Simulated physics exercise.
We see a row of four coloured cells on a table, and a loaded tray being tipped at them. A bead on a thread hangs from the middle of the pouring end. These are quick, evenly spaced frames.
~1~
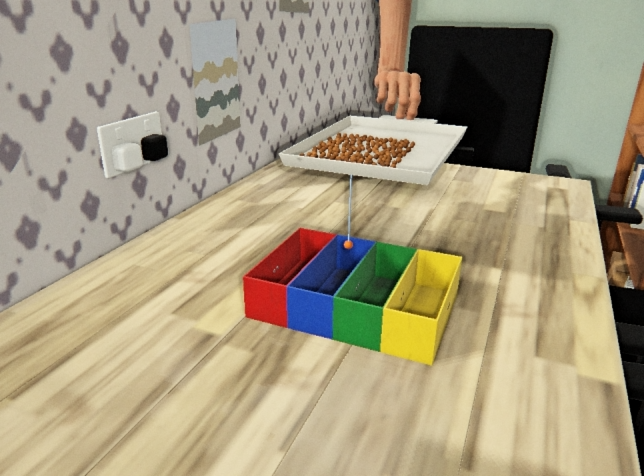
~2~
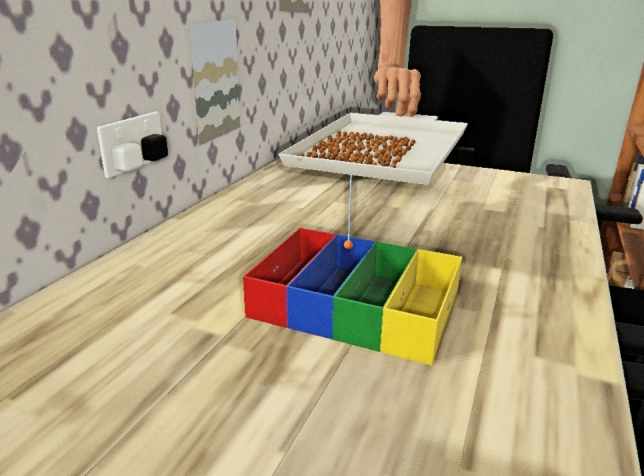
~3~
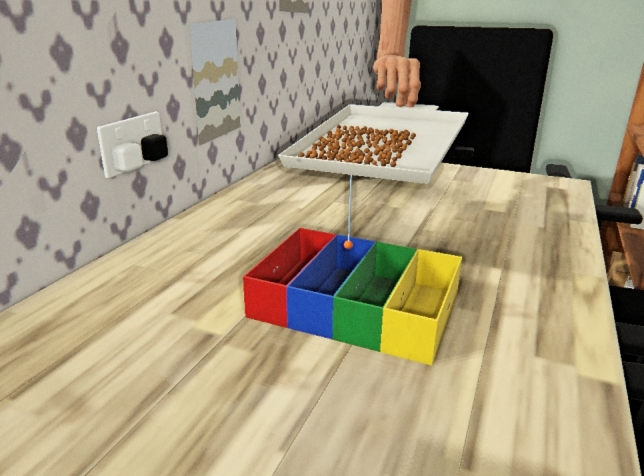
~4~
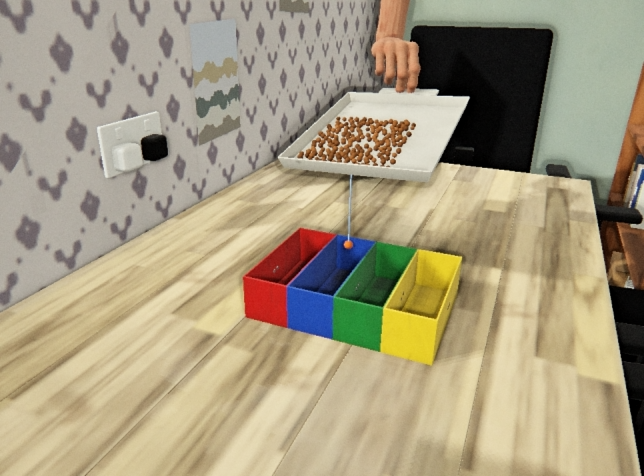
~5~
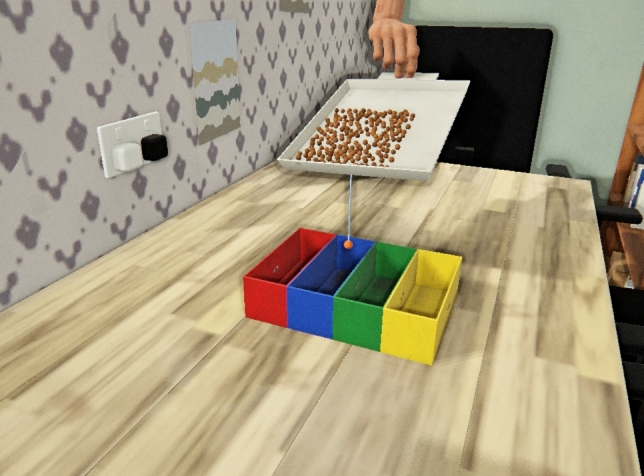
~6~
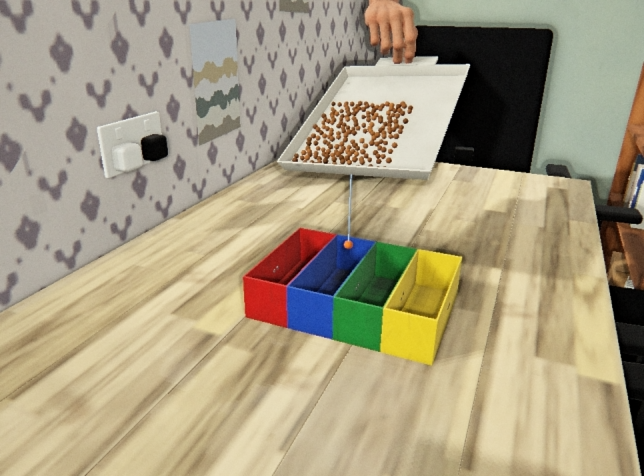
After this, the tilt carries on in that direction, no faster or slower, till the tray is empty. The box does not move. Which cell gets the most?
The red cell gets the most.
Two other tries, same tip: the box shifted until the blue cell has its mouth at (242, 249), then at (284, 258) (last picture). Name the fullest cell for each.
First the green one, then the blue cell.
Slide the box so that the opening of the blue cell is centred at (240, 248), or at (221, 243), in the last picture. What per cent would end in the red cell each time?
Near 0 % and 0 %.
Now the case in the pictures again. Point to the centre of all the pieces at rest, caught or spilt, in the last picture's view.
Near (291, 300).
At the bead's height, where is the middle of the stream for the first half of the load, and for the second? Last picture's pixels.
Early half (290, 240), late half (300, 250).
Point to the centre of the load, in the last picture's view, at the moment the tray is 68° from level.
Around (318, 165).
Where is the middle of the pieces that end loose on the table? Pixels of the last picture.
Near (228, 286).
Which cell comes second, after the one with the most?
Next in line is the blue one.
Just after the last frame, tray tipped steeply; the larger part on the tray; about a tenth in the red cell; just a few in the blue cell; about a tenth falling or outside the box.
A moment on, tray tipped past a quarter turn; roughly half in the red cell; roughly a quarter in the blue cell; just a few in the green cell; roughly a quarter falling or outside the box.
Further on, tray tipped past a quarter turn; roughly half in the red cell; roughly a quarter in the blue cell; just a few in the green cell; about a tenth falling or outside the box.
When it is over, tray tipped past a quarter turn; roughly half in the red cell; roughly a quarter in the blue cell; just a few in the green cell; not one in the yellow cell; about a tenth outside the box.
